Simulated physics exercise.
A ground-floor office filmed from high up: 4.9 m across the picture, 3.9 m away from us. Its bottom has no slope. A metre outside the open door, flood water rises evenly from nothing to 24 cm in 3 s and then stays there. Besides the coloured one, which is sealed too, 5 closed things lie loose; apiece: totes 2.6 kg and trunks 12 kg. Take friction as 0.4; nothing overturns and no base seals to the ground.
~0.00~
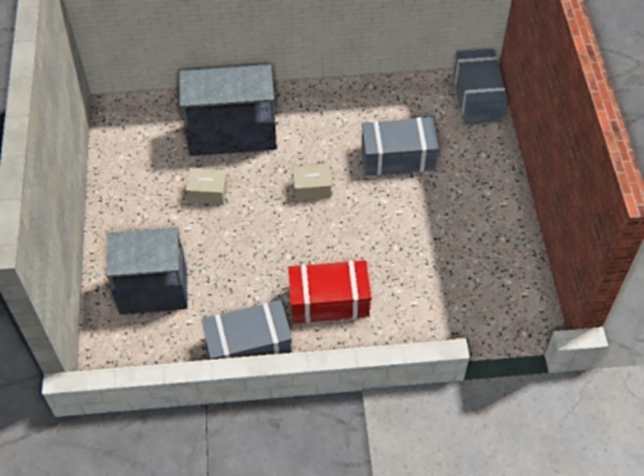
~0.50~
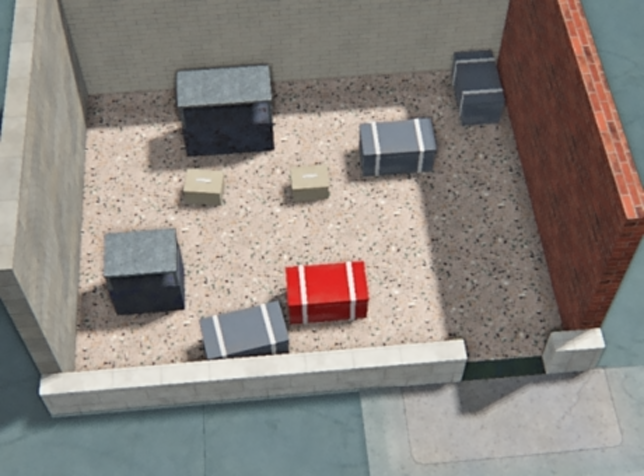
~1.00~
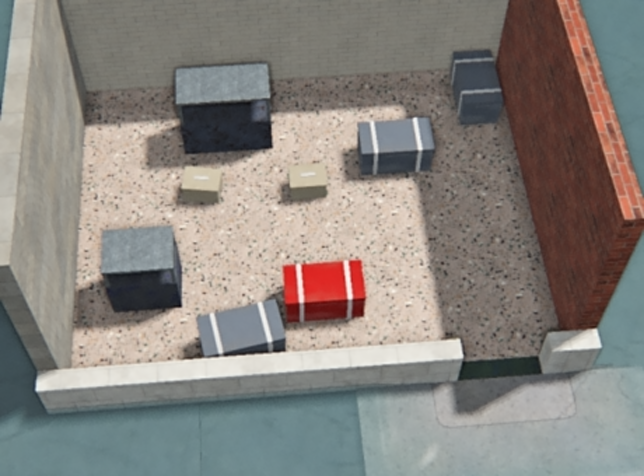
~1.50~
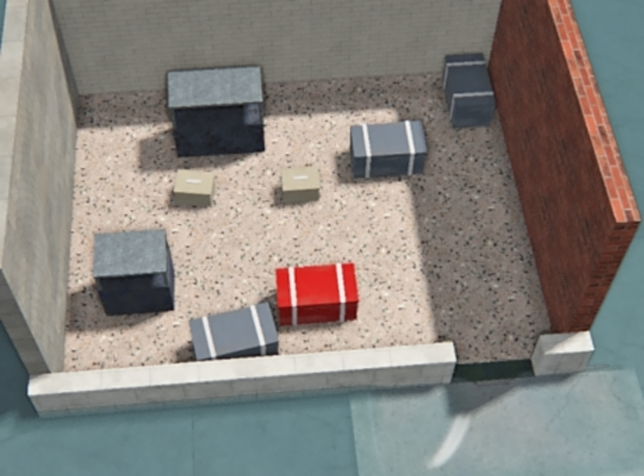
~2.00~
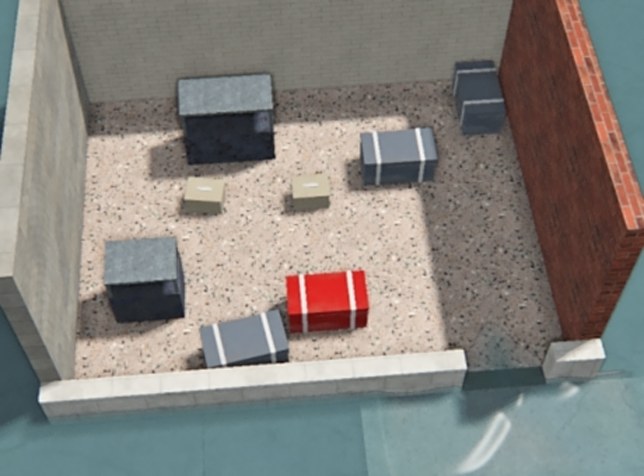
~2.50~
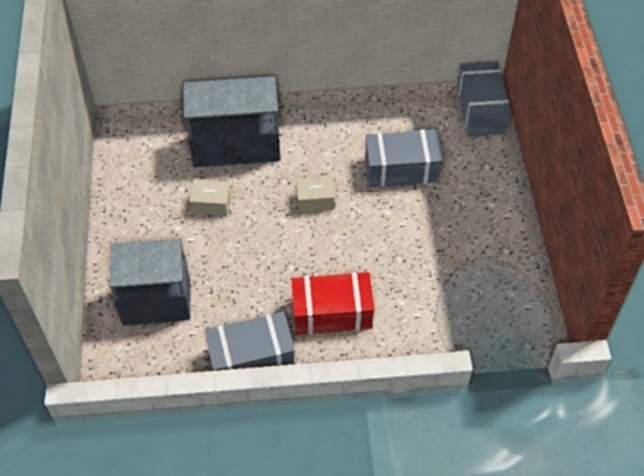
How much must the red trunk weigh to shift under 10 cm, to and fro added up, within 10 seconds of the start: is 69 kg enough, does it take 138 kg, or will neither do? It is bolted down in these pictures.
For it, the smaller load will do.
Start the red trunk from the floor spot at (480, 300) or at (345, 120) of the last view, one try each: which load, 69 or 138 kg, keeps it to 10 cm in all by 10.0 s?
In turn: It takes the larger; the smaller is enough.
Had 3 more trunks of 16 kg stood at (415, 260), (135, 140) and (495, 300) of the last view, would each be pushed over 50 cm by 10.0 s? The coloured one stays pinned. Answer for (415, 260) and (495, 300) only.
In turn: Past it, over.
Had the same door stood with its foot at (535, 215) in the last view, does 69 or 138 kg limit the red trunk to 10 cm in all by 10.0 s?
In that case the lower weight is enough.
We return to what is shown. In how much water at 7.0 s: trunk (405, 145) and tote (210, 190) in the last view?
About 9 and 1 cm.
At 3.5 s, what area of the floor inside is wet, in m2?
Roughly 4.5 m2.
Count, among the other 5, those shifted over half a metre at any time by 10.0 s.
I count 4.
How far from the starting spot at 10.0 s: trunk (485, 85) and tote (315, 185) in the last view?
In turn: 200 cm, 200 cm.
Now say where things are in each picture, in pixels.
The first picture shows the red trunk at (329, 282) rests on the ground; 0.0 m2 under water; 0 of 6 have shifted.
The second picture shows the red trunk at (327, 283) rests on the ground; water covers 0.0 m2; 0 of 6 have shifted.
The third picture shows the red trunk at (324, 281) rests on the ground; 0.0 m2 under water; 0 of 6 have shifted.
The fourth picture shows the red trunk at (317, 284) rests on the ground; 0.0 m2 under water; 0 of 6 have shifted.
The fifth picture shows the red trunk at (327, 292), on the bottom; water covers 0.2 m2; 0 of 6 have shifted.
The sixth picture shows the red trunk at (332, 294) rests on the ground; water covers 1.2 m2; 0 of 6 have shifted.
After 3.5 s the red trunk would be 0 cm from its start with 69 kg and 0 cm from its start with 138 kg; 0 cm of water round it then.
After 4.5 s the red trunk would be 0 cm from its start with 69 kg and 0 cm from its start with 138 kg; 1 cm of water round it then.
After 7.0 s the red trunk would be 0 cm from its start with 69 kg and 0 cm from its start with 138 kg; 1 cm of water round it then.
After 10.0 s the red trunk would be 0 cm from its start with 69 kg and 0 cm from its start with 138 kg; 2 cm of water round it then.
